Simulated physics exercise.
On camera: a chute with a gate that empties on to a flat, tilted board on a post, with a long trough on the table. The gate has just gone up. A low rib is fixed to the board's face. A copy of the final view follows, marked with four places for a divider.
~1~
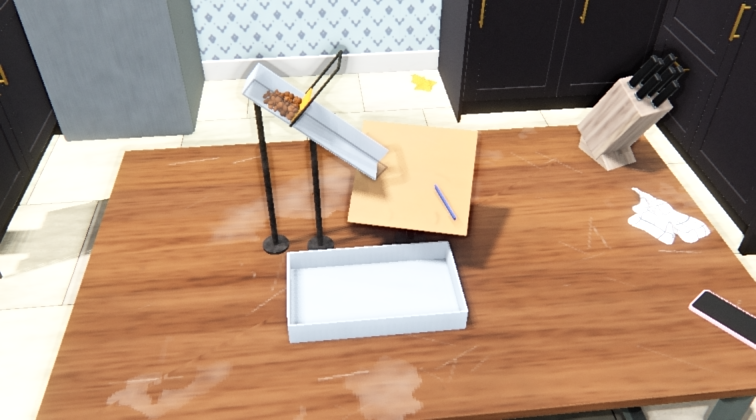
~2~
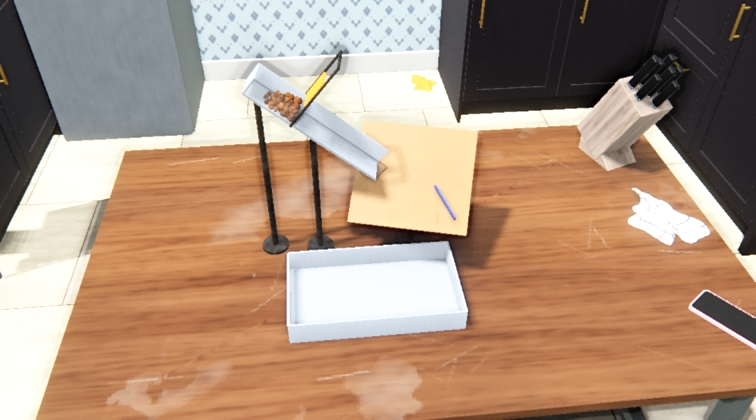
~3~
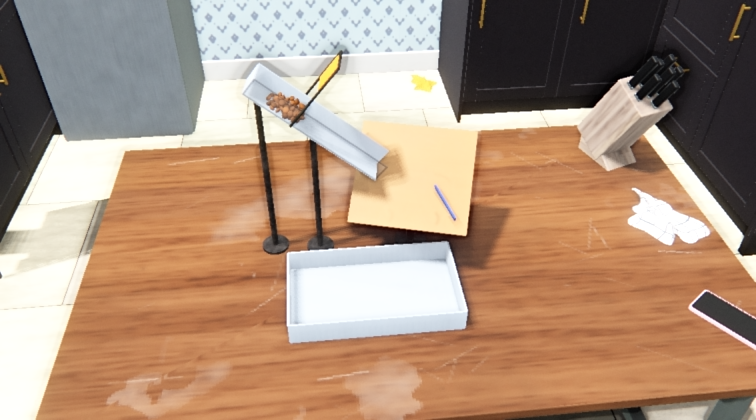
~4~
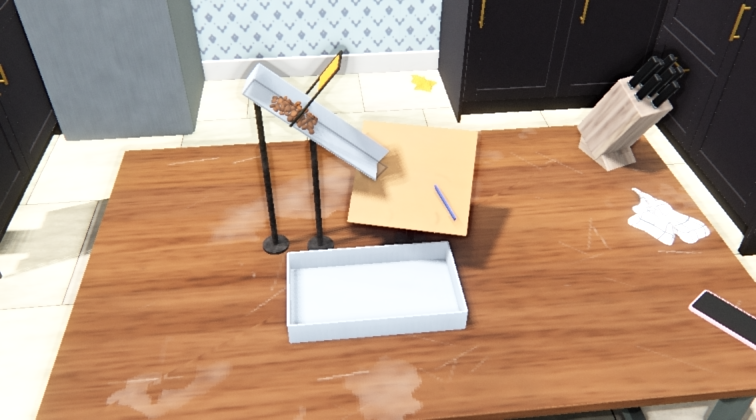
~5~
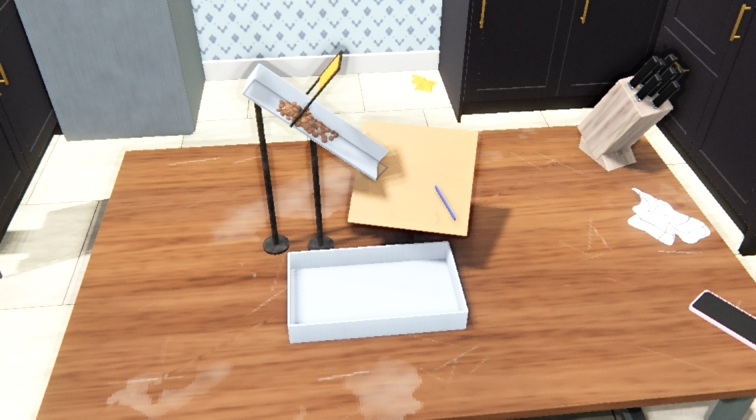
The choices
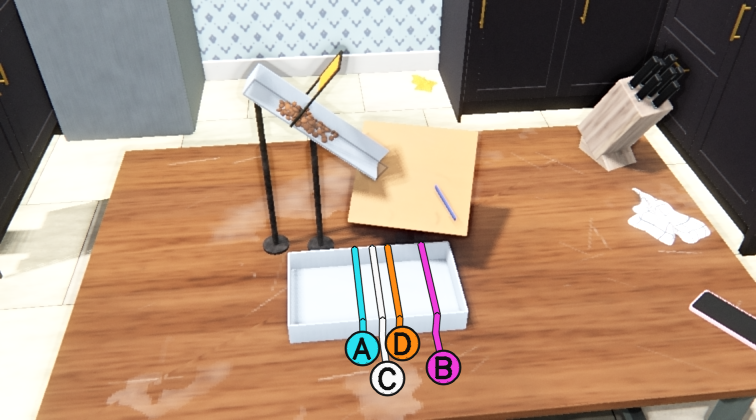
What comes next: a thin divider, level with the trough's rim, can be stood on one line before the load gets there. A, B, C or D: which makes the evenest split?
Take B.
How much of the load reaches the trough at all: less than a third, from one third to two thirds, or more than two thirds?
More than two thirds.
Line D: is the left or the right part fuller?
The right side.
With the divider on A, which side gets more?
The right side.
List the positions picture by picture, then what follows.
Load behind the gate at (282, 105), bits of dog kibble; lip of the chute at (376, 171), sloping fairly steeply, in the first frame.
Middle of the board at (413, 176), tilted fairly steeply; middle of its low edge at (406, 228); of its high edge at (420, 125), in the second frame.
Front corners of the trough at (288, 326) and (467, 311), empty; front of the load at (302, 113), in the third frame.
Middle of the load at (294, 116); its front at (316, 119), about a quarter of the way to the lip; rib from (435, 185) to (455, 218), in the fourth frame.
Middle of the load at (304, 122); its front at (333, 133), about half of the way to the lip, in the fifth frame.
On the marked copy, line A crosses the front rim at (362, 320); line B crosses the front rim at (437, 314); line C crosses the front rim at (382, 318); line D crosses the front rim at (399, 317).
With A, of what is caught, none on the left of the divider, all on the right.
With B, of what is caught, about half on the left of the divider, about half on the right.
With C, of what is caught, a stray few on the left of the divider, nearly all on the right.
With D, of what is caught, a small part on the left of the divider, nearly all on the right.
